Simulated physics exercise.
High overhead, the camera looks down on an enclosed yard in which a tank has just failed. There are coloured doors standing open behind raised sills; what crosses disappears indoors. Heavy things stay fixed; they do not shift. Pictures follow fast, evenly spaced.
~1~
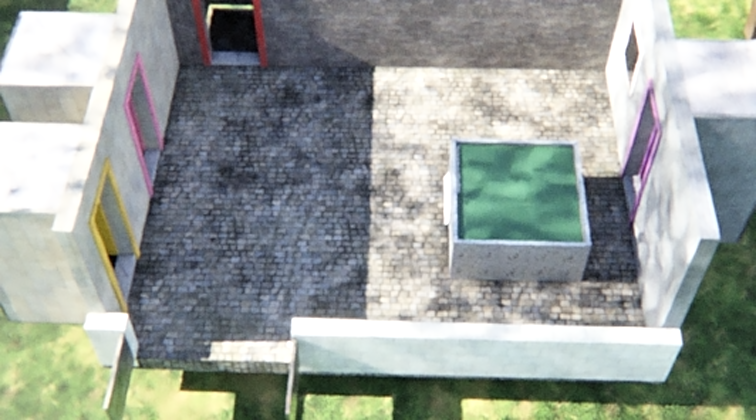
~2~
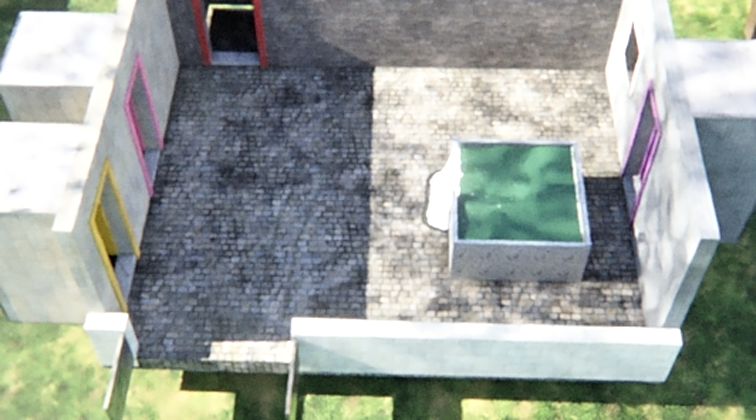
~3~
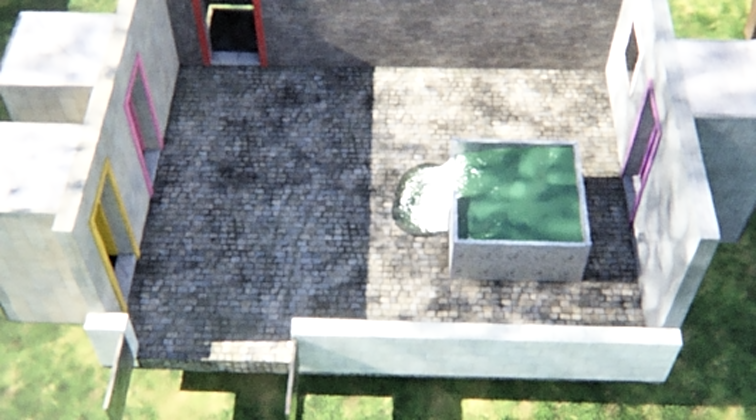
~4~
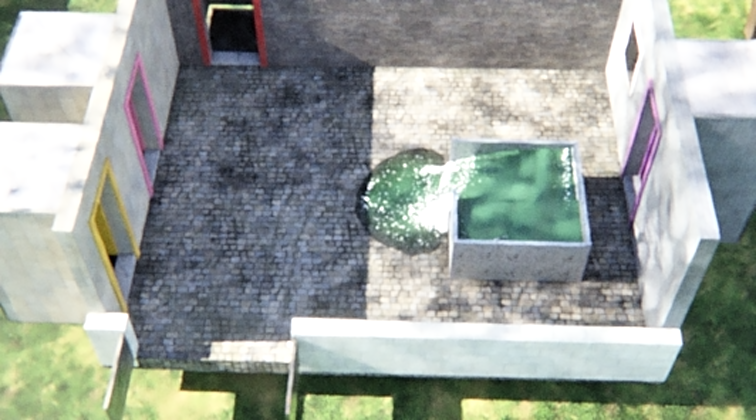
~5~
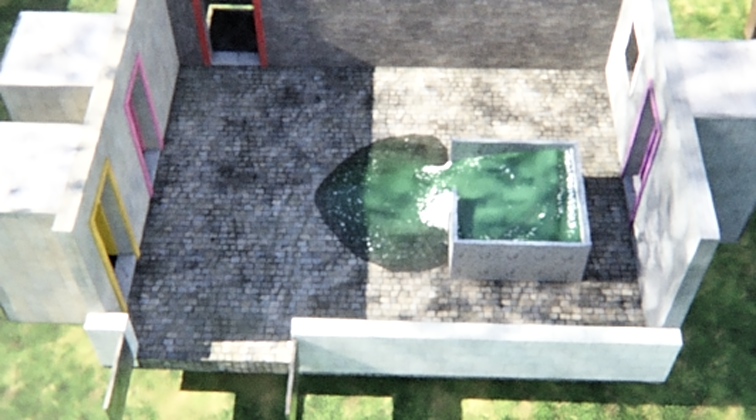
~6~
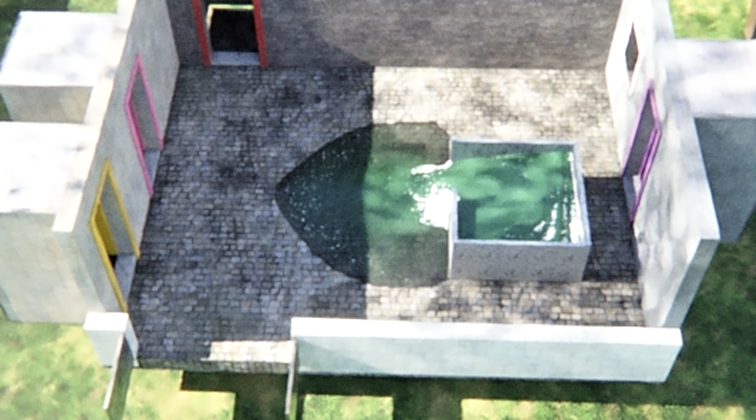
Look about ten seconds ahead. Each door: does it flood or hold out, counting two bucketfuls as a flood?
The pink door gets more than two buckets inside. The purple door gets two buckets or less inside. The red door gets more than two buckets inside. The yellow door gets two buckets or less inside.
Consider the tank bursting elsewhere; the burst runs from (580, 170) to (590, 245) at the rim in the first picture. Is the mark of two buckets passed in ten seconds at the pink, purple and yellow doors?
I'd say the pink door overshoots the mark, the purple door overshoots the mark and the yellow door stops short.
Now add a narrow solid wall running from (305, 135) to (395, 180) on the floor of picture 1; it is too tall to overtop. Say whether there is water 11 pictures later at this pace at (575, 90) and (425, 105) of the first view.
Result, in order: Bone-dry / swamped.
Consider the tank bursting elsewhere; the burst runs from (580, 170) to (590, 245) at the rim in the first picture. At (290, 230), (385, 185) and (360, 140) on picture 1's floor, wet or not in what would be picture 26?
Spot one ends up deluged, spot two untouched by the spill, spot three untouched by the spill.
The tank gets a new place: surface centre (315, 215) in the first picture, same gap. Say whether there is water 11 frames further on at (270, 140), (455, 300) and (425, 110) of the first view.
Spot one is not touched, spot two is not touched, spot three is not touched.
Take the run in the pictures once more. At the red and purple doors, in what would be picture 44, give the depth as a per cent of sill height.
Readings, in sequence: 90 percent and 0 percent.
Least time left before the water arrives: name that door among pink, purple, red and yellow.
Clearly the pink-painted one.
A moment on, water covers 45 % of the floor; the pink door wet at the sill, nothing in, the purple door not reached, the red door not reached, the yellow door not reached.
Next, water covers 60 % of the floor; the pink door over two buckets in, the purple door not reached, the red door wet at the sill, nothing in, the yellow door wet at the sill, nothing in.
Then, water covers 60 % of the floor; the pink door far over two buckets in, the purple door not reached, the red door under two buckets in, the yellow door under two buckets in.
Later, water covers 60 % of the floor; the pink door far over two buckets in, the purple door not reached, the red door over two buckets in, the yellow door under two buckets in.
In the end, water covers 70 % of the floor; the pink door far over two buckets in, the purple door not reached, the red door over two buckets in, the yellow door under two buckets in.
